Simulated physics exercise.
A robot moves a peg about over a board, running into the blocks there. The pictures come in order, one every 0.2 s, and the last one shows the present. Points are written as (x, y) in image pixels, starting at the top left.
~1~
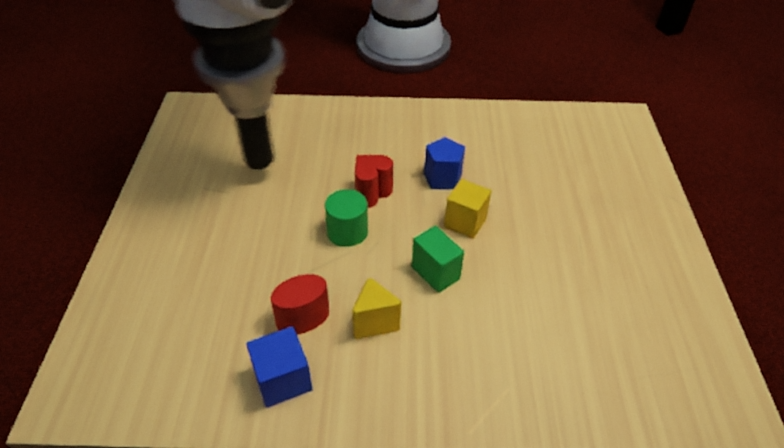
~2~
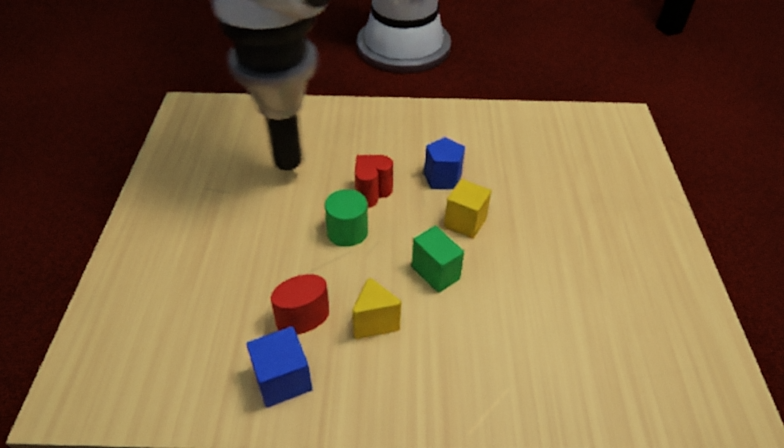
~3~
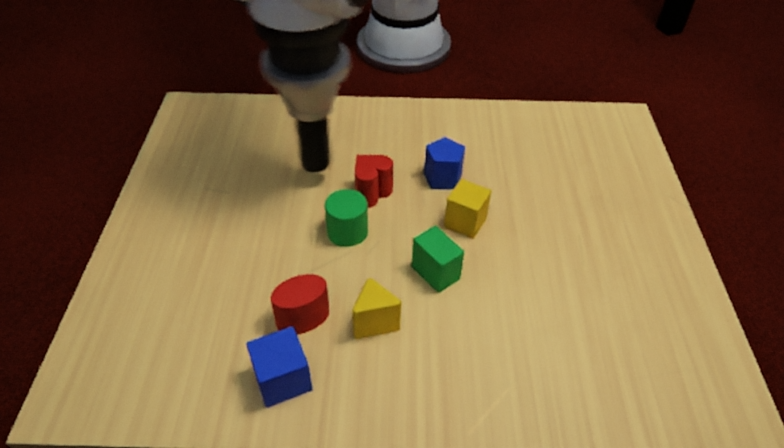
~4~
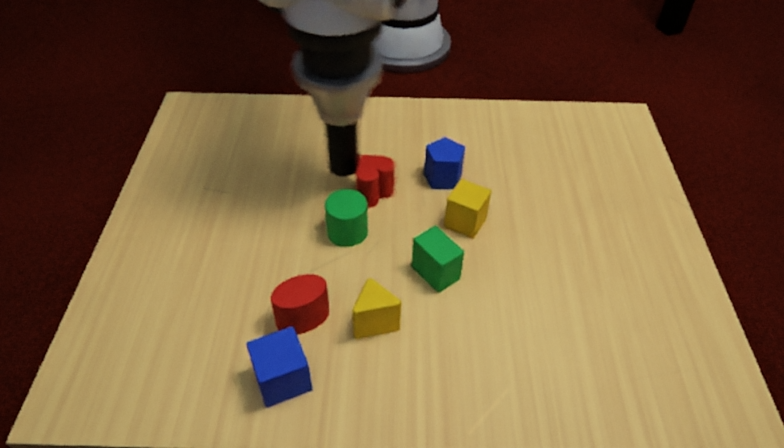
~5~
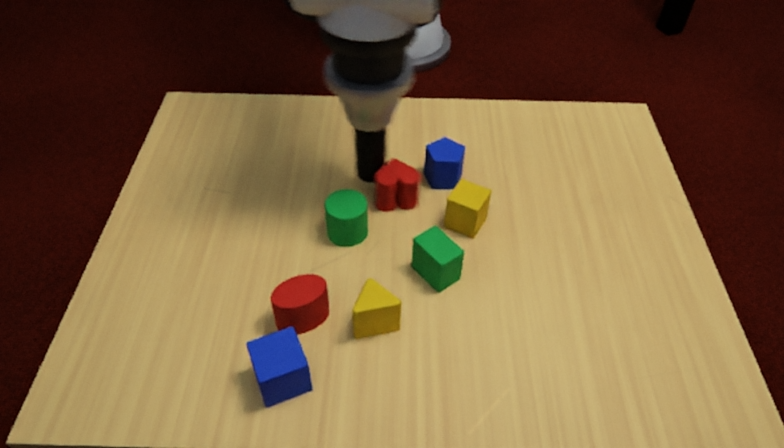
Robot arm sliding a black peg rightward across a wooden board of colourful blocks, nudging the red heart-shaped block to the right.
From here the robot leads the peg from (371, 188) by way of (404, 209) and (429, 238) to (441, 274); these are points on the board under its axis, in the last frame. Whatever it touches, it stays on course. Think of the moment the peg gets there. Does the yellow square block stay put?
No, it doesn't check out.
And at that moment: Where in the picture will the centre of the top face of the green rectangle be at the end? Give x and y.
Its top middle will sit at (444, 282).
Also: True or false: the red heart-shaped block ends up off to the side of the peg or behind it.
That is true.
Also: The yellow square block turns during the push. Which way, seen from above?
Prediction: Counterclockwise.
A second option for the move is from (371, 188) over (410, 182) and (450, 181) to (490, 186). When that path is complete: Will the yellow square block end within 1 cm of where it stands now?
Yes - that is the case.
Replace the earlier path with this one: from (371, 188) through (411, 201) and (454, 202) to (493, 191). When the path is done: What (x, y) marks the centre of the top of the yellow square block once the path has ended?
When the path ends, it will be at (492, 203).
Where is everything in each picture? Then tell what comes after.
Peg tip at (260, 161); block tops, red heart-shaped block at (372, 165); green rectangle at (439, 244); blue pentagonal block at (446, 150); yellow square block at (470, 194), in the first frame.
Peg at (288, 162); blocks unchanged, in the second frame.
Peg at (316, 164); blocks unchanged, in the third frame.
Peg at (344, 168); blocks unchanged, in the fourth frame.
Peg at (371, 173); red heart-shaped block at (397, 172); green rectangle at (439, 244); blue pentagonal block at (446, 150); yellow square block at (470, 194), in the fifth frame.
The first path, step by step. One third of the way, peg at (405, 195); red heart-shaped block at (435, 193); yellow square block at (477, 196), turned 15° anticlockwise.
Two thirds of the way, peg at (430, 224); red heart-shaped block at (467, 217), turned 40° anticlockwise; yellow square block at (502, 202), turned 55° anticlockwise.
At the end, peg at (443, 260); red heart-shaped block at (472, 220), turned 50° anticlockwise; green rectangle at (444, 282), turned 15° clockwise; blue pentagonal block in place; yellow square block at (504, 203), turned 60° anticlockwise.
